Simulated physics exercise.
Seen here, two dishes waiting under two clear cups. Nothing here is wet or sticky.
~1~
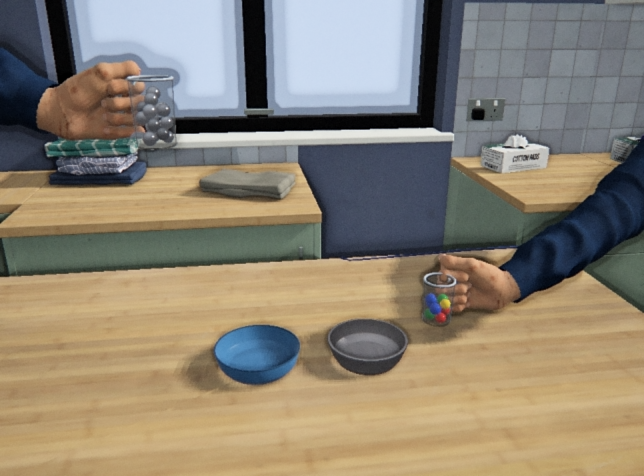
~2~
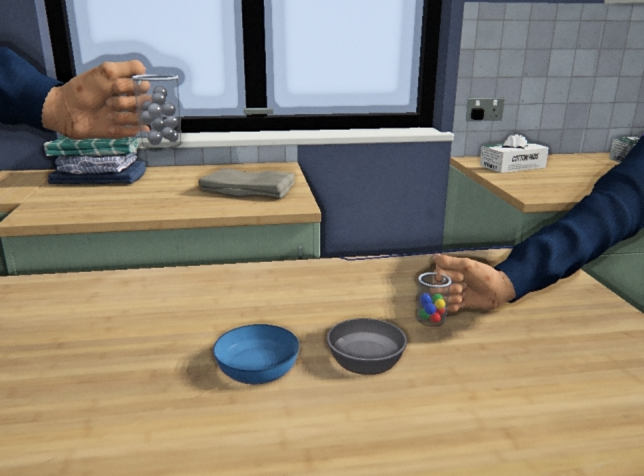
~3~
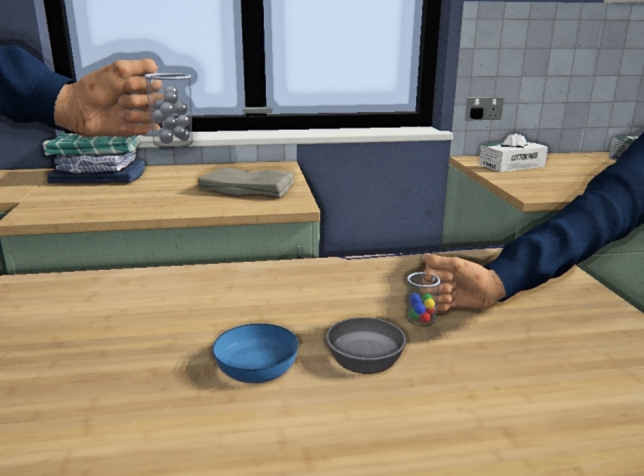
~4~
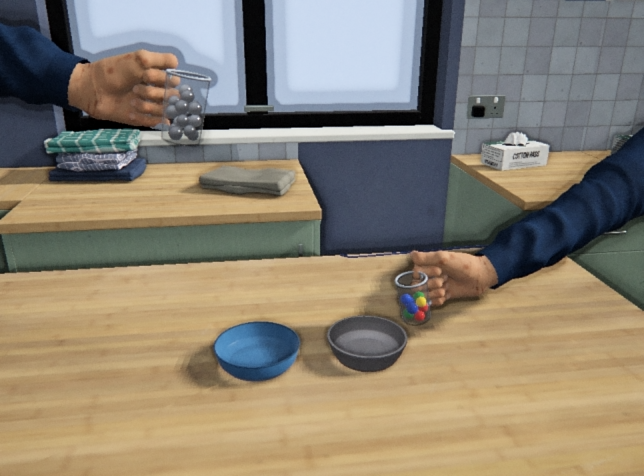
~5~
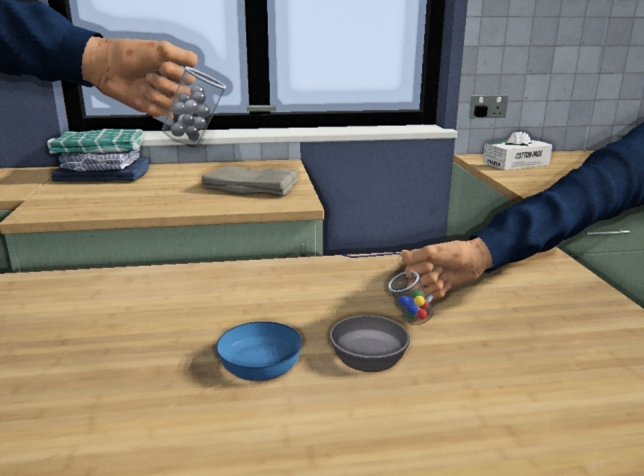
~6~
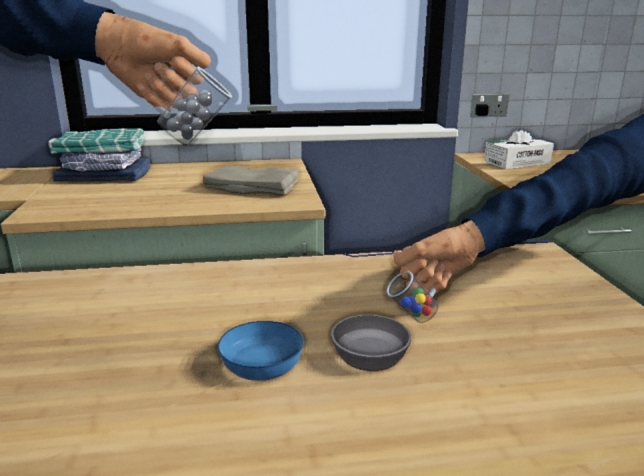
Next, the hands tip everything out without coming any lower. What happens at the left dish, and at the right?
On the left the dish lets several get away, on the right it catches the lot.
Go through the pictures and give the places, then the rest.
The first frame shows left dish near (259, 373), empty; left cup near (154, 112), holding steel balls, high above its dish; right dish near (377, 362), empty; right cup near (438, 300), holding gumballs, just above its dish.
The second frame shows left cup near (159, 112), upright; right cup near (433, 300), upright.
The third frame shows left cup near (171, 110), upright; right cup near (422, 300), upright.
The fourth frame shows left cup near (185, 108), tipped 11°; right cup near (414, 299), tipped 11°.
The fifth frame shows left cup near (193, 108), tipped 27°; right cup near (412, 299), tipped 27°.
The sixth frame shows left dish near (263, 369); left cup near (194, 108), tipped 42°; right dish near (380, 358); right cup near (413, 298), tipped 42°.
Then, 0.21 s on from there, left, the whole lot still in the cup; right, the whole lot still in the cup.
Then, 0.48 s on from there, left, the whole lot still in the cup; right, the whole lot still in the cup.
Then, 0.77 s on from there, left, near two thirds still in the cup, near a third in the air; right, near two thirds still in the cup, near a third in the dish.
In the end, left, near a quarter in the dish, the bulk outside the dish; right, the whole lot in the dish, none at all outside the dish.
